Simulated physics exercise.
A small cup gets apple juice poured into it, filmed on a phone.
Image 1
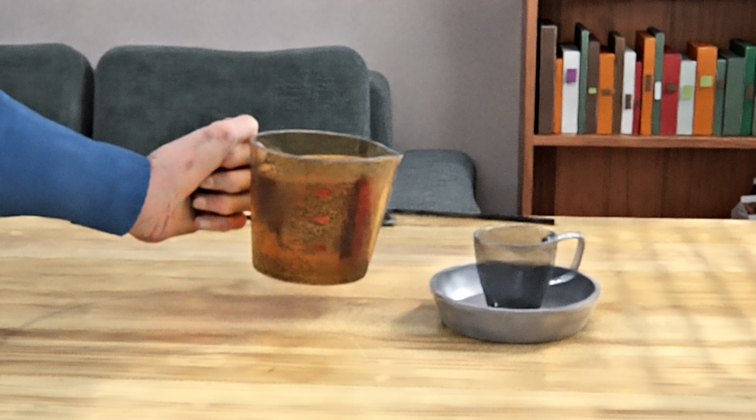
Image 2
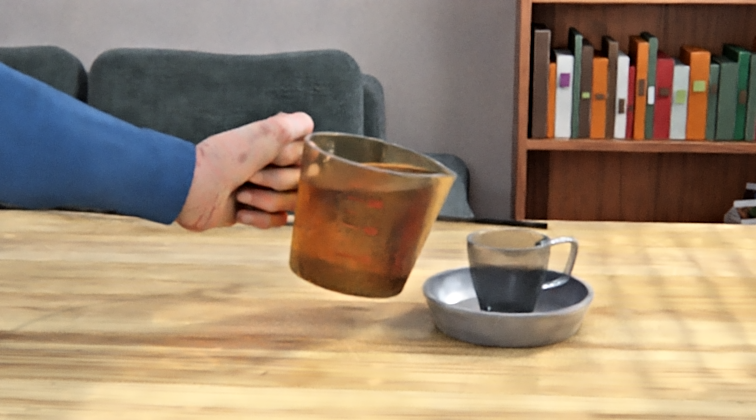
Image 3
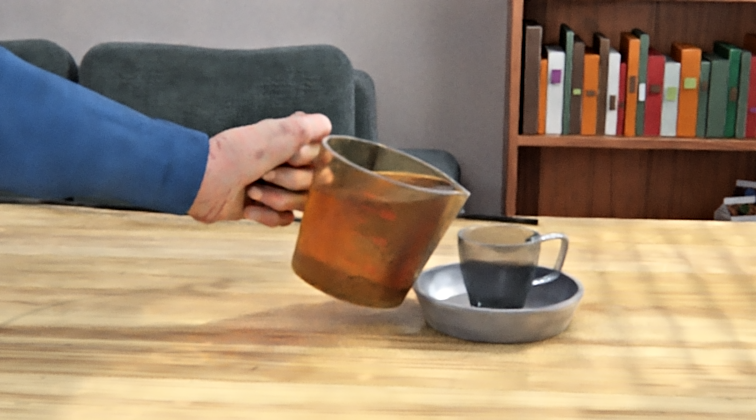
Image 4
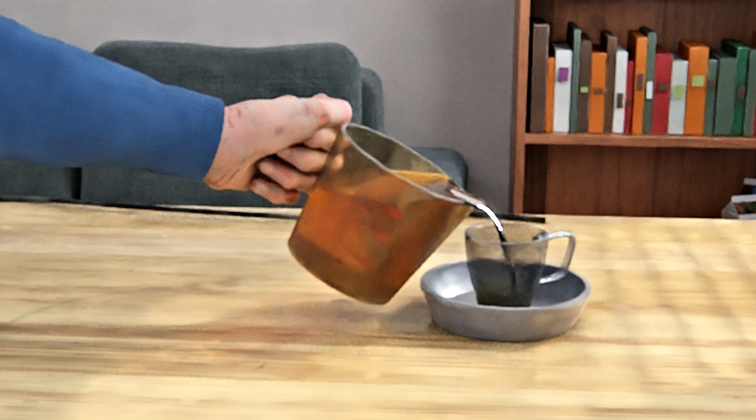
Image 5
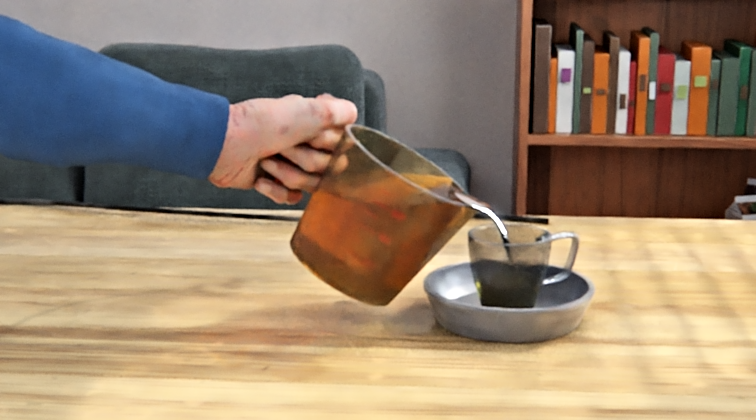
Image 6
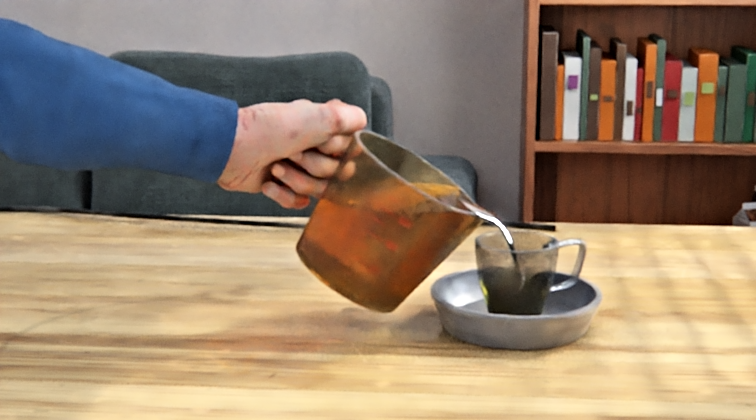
A hand in a blue sleeve holds a measuring jug of amber liquid above a wooden table, then moves it right toward a small clear cup on a grey saucer. The jug tilts further, and a thin stream runs from its spout into the cup, where the level rises.
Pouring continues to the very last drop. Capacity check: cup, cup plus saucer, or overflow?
Result: Beyond both.
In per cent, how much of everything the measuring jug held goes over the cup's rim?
Result: Close to 75 per cent.
Shortly, the cup is full to the brim; the saucer is wet, with room to spare.
Then, the cup is full to the brim; the saucer is full and running over.
At the finish, the cup is full to the brim; the saucer is full and running over.
